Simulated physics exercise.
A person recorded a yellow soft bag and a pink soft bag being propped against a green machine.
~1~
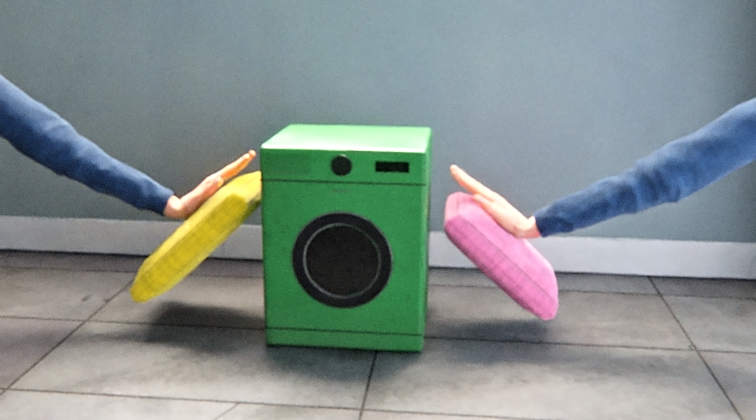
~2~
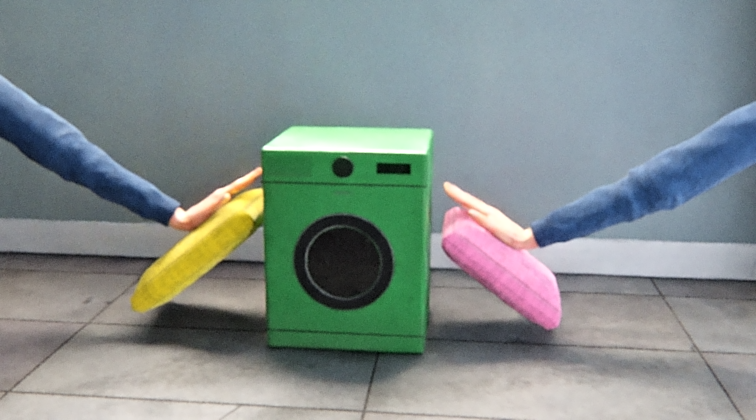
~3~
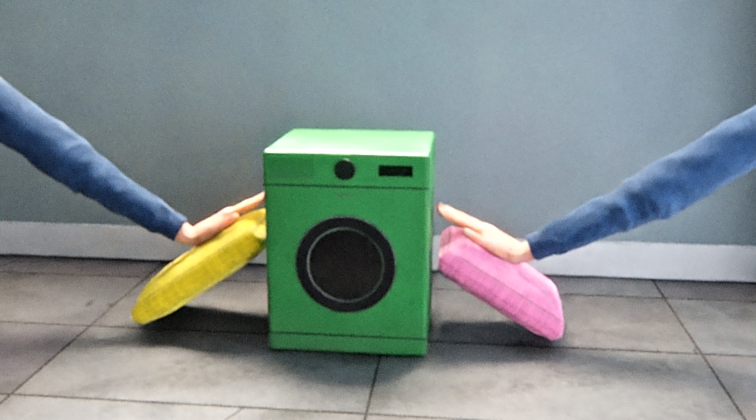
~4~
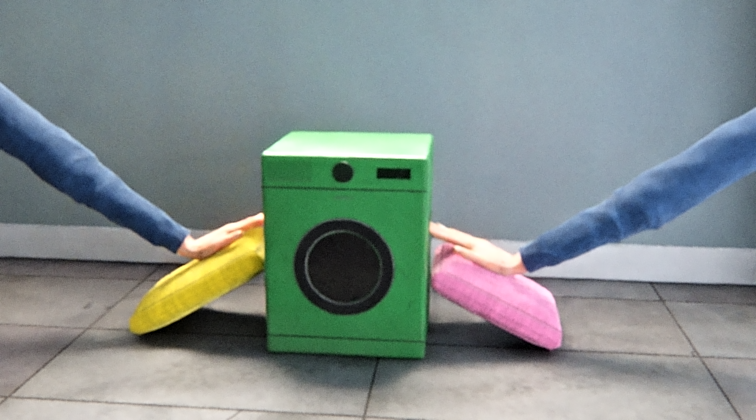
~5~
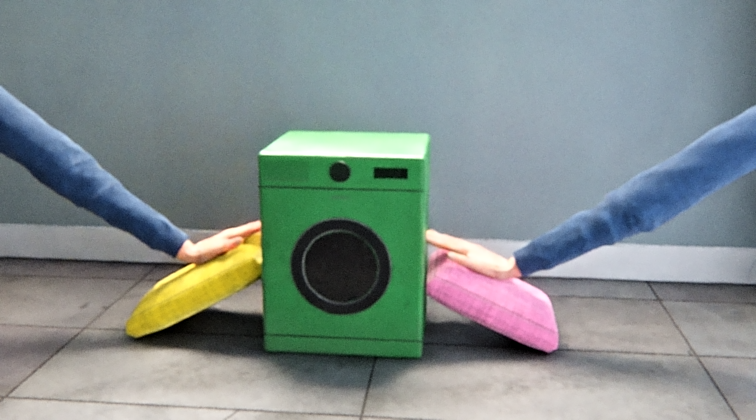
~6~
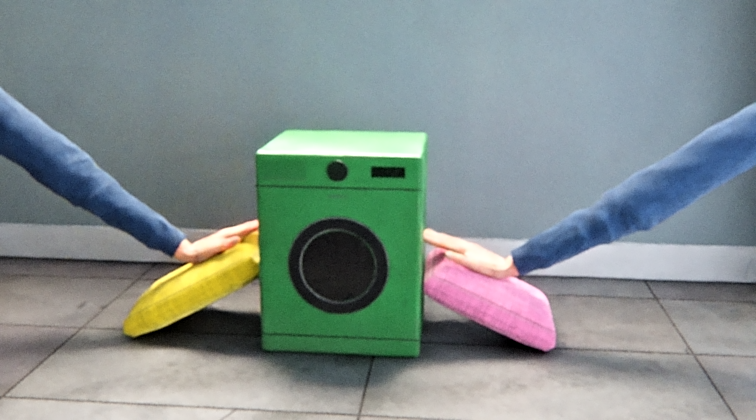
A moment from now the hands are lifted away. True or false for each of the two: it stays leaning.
Yellow soft bag - false; pink soft bag - false.
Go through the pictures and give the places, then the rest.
Yellow soft bag foot (137, 297), head (241, 201); pink soft bag foot (550, 314), head (451, 223), in the first picture.
Yellow soft bag foot (137, 307); pink soft bag foot (554, 323), in the second picture.
Yellow soft bag foot (138, 318); pink soft bag foot (558, 333), in the third picture.
Yellow soft bag foot (135, 328); pink soft bag foot (556, 342), in the fourth picture.
Yellow soft bag foot (132, 331); pink soft bag foot (553, 345), in the fifth picture.
Yellow soft bag foot (129, 330), head (255, 267), at a low slant; pink soft bag foot (550, 344), head (428, 286), at a low slant, in the sixth picture.
Then, 0.30 s on from there, yellow soft bag flat on the floor near (198, 307); pink soft bag flat on the floor near (492, 315).
Then, 0.60 s on from there, yellow soft bag flat on the floor near (201, 307); pink soft bag flat on the floor near (493, 316).
In the end, yellow soft bag flat on the floor near (201, 307); pink soft bag flat on the floor near (492, 316). The yellow soft bag slips and lies down and the pink soft bag slumps to the floor.
